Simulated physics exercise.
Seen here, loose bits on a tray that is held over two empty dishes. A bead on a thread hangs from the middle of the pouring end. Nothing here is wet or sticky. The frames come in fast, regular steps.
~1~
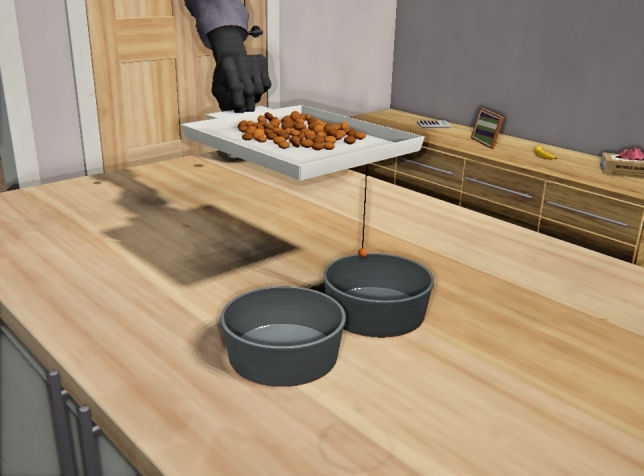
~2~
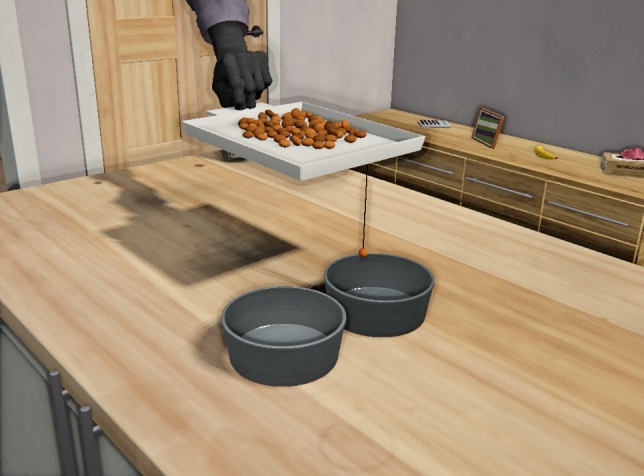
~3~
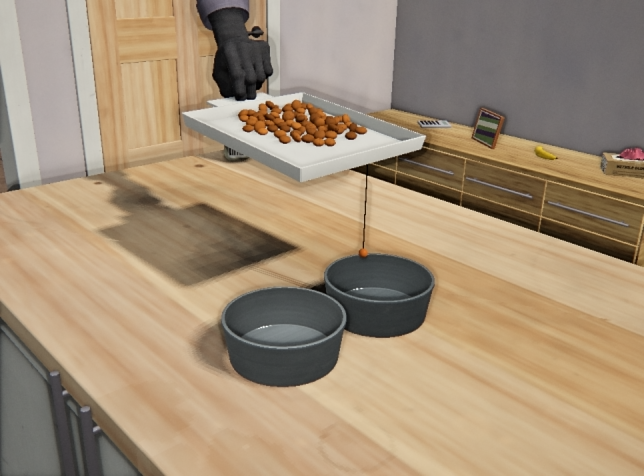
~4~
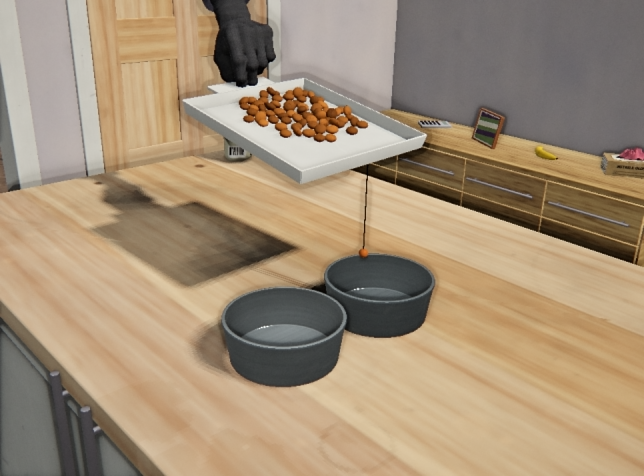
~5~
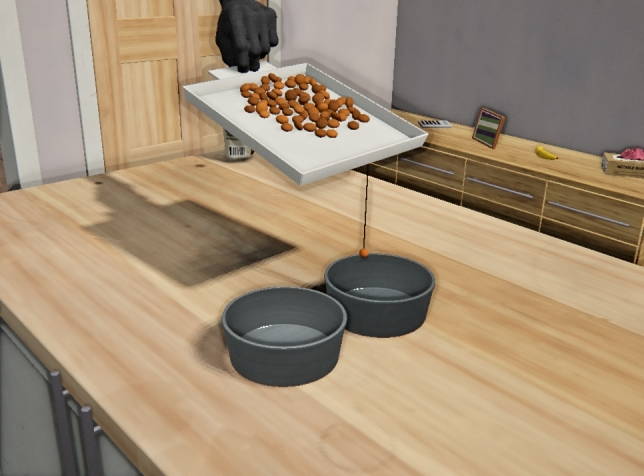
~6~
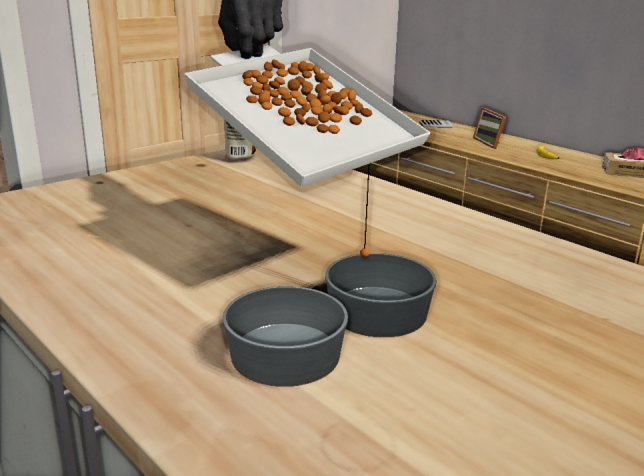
In a kitchen, a dark-gloved hand held a white tray of small brown pieces level above two empty dark bowls, then gradually tilted it toward its near left corner while the pieces stayed bunched together.
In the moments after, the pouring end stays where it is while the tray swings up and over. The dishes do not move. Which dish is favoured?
It favours the right-hand dish.
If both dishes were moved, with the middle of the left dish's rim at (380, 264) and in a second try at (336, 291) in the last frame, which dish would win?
The first try: Left. The second: The dish on the left.
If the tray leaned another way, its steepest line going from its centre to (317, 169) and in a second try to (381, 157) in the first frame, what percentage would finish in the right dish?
About 30 and 40 per cent.
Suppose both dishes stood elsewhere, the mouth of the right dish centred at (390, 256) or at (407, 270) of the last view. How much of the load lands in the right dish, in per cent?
First some 10, then 30 per cent.
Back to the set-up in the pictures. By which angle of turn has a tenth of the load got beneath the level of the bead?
At about 75°.
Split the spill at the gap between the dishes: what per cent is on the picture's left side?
Some 30 per cent.
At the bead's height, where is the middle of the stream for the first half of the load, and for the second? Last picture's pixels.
Around (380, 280) and then (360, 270).
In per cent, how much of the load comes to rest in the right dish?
Close to 60 per cent.
Soon, tray tipped steeply; most on the tray; about a quarter in the air.
A while on, tray tipped past a quarter turn; about a quarter on the tray; a small part in the left dish; about a third in the right dish; about a quarter outside both; a small part in the air.
Towards the end, tray tipped past a quarter turn; a small part in the left dish; about half in the right dish; about a quarter outside both.
Finally, tray tipped past a quarter turn; a small part in the left dish; about half in the right dish; about a quarter outside both.
